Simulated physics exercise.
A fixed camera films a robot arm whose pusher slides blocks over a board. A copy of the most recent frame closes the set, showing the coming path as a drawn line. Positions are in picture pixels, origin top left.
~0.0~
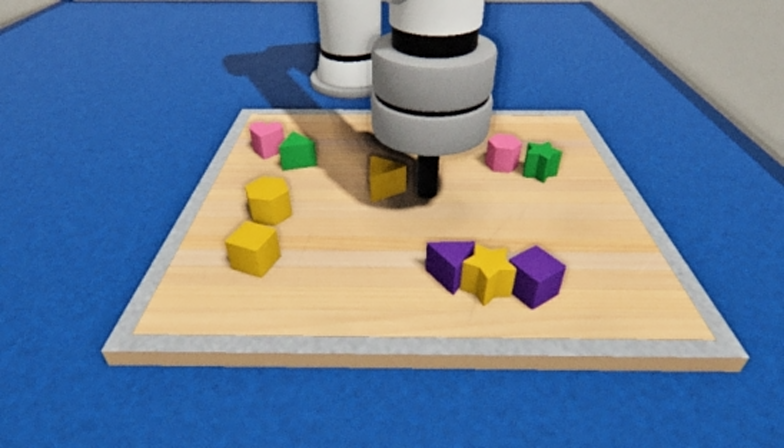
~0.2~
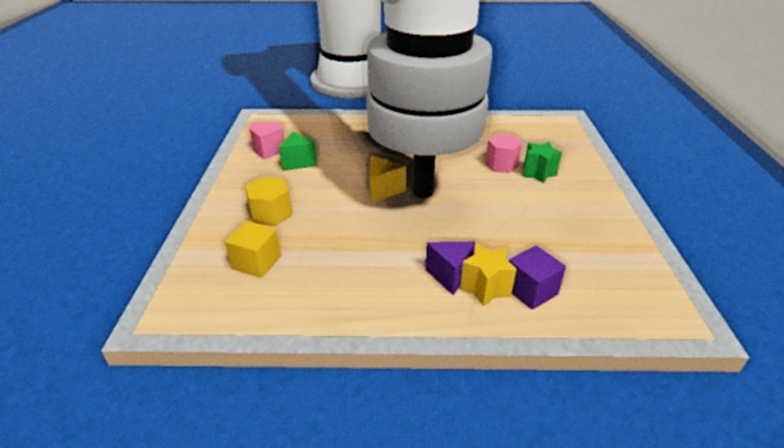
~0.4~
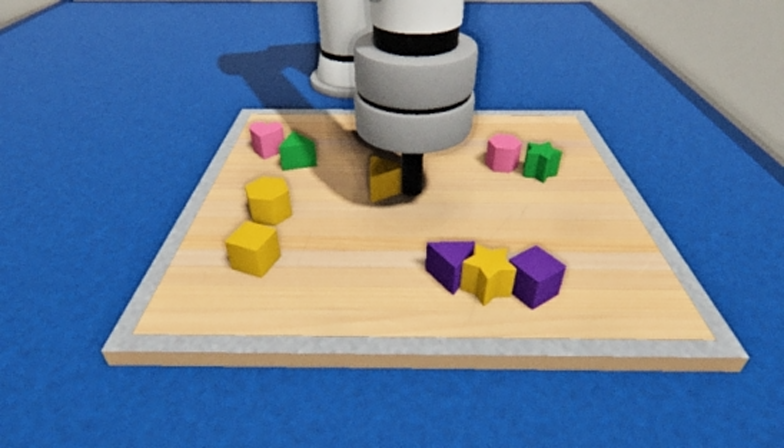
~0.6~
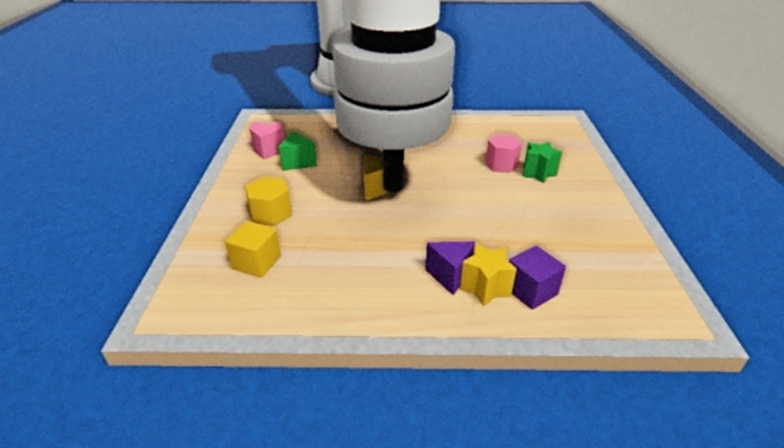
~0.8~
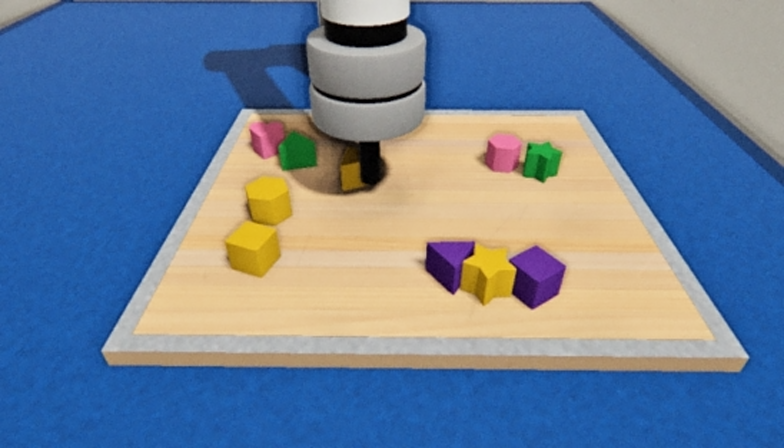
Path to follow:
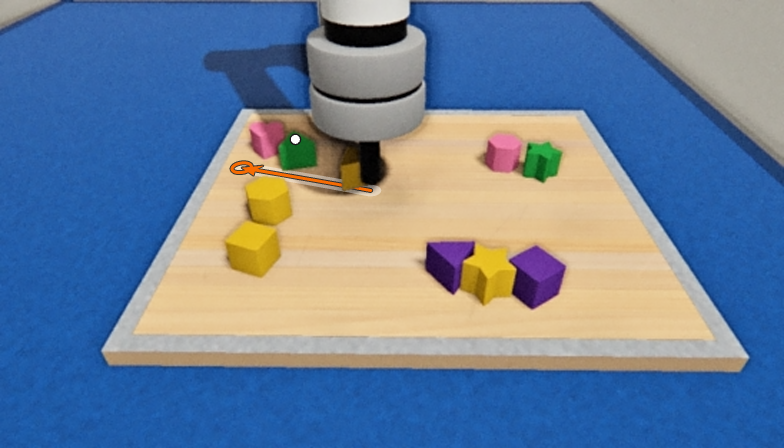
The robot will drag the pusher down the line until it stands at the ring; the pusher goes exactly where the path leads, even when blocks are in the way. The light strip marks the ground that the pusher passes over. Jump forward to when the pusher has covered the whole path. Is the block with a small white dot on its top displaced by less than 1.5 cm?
Short answer: Yes.
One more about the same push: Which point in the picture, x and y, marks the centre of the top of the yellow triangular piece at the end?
I'd place it at (338, 147), taking the centre of its top.
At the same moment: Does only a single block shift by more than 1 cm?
Yes, that is how it ends up.
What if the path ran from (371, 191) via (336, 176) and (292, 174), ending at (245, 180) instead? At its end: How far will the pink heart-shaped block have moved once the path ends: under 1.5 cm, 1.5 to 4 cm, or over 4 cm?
Below 1.5 cm.
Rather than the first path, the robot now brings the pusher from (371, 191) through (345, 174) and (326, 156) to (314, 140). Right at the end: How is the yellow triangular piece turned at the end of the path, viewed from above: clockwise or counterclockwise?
Looking down: Anticlockwise.
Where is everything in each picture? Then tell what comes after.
In the first frame, lower end of the pusher at (427, 193), tops of blocks, green triangular piece at (295, 139), yellow triangular piece at (383, 166).
In the second frame, pusher at (423, 193), blocks as before.
In the third frame, pusher at (412, 191), blocks as before.
In the fourth frame, pusher at (393, 187), yellow triangular piece at (377, 163).
In the fifth frame, pusher at (371, 180), green triangular piece at (295, 139), yellow triangular piece at (356, 156).
The drawn path runs in a line from (371, 191) to (242, 168); the dot is on the green triangular piece.
What follows on the original path. One third of the way, pusher at (325, 172); yellow triangular piece at (338, 147), turned 35° clockwise.
Two thirds of the way, pusher at (281, 164); yellow triangular piece at (338, 147), turned 40° clockwise.
At the end, pusher at (240, 157); green triangular piece not moved; yellow triangular piece at (338, 147), turned 40° clockwise.
